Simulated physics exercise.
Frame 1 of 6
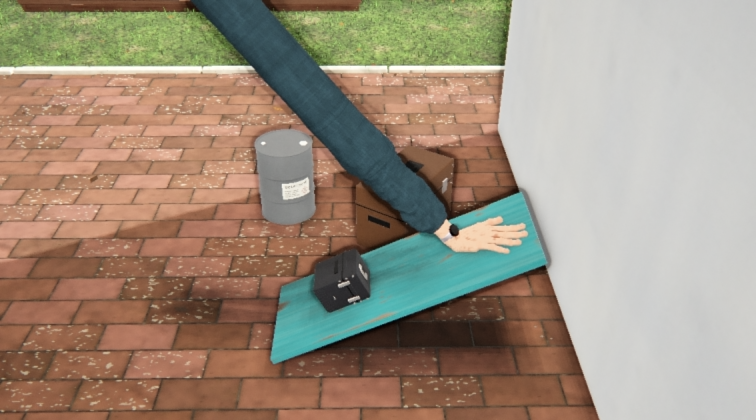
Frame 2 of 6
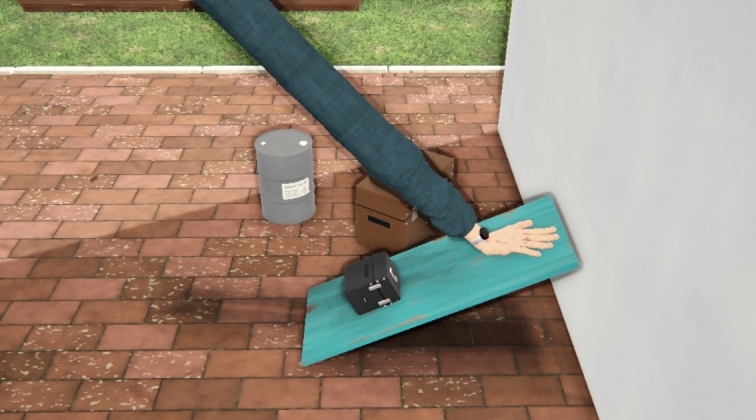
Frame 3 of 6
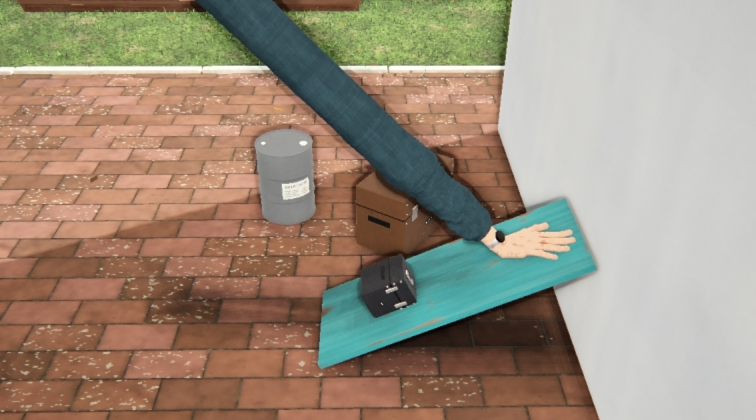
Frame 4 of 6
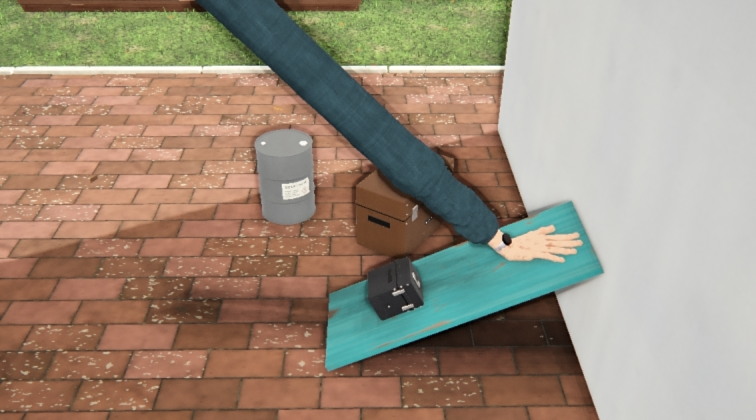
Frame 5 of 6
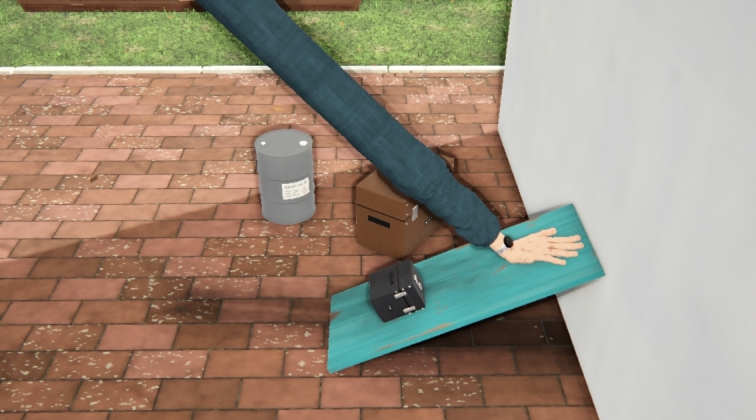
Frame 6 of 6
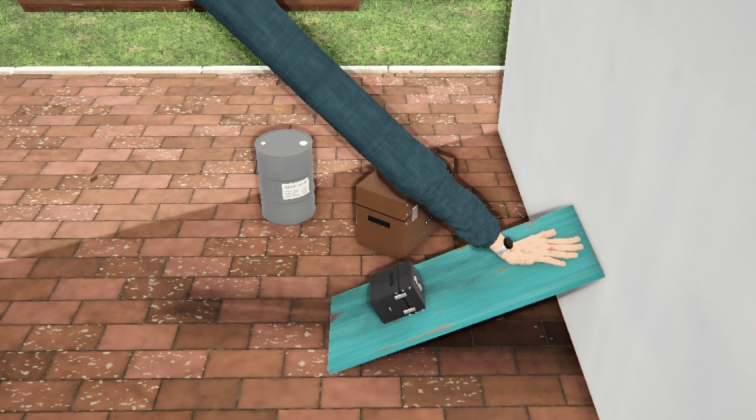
A hand slides a turquoise board carrying a black box rightward against a wall, then pauses.
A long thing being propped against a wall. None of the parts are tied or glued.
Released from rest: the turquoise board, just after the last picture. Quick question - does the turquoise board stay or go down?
It goes down.
Then, 0.30 s later than the last frame, turquoise board 16° lower than it was left near (440, 315).
Then, 0.40 s later than the last frame, turquoise board 27° lower than it was left near (434, 327).
Then, 0.60 s later than the last frame, turquoise board 26° lower than it was left near (433, 331).
When it is over, moved from the start, turquoise board; the other 2 as before. End places, in pixels of the last picture, turquoise board near (433, 333). The board slips out.
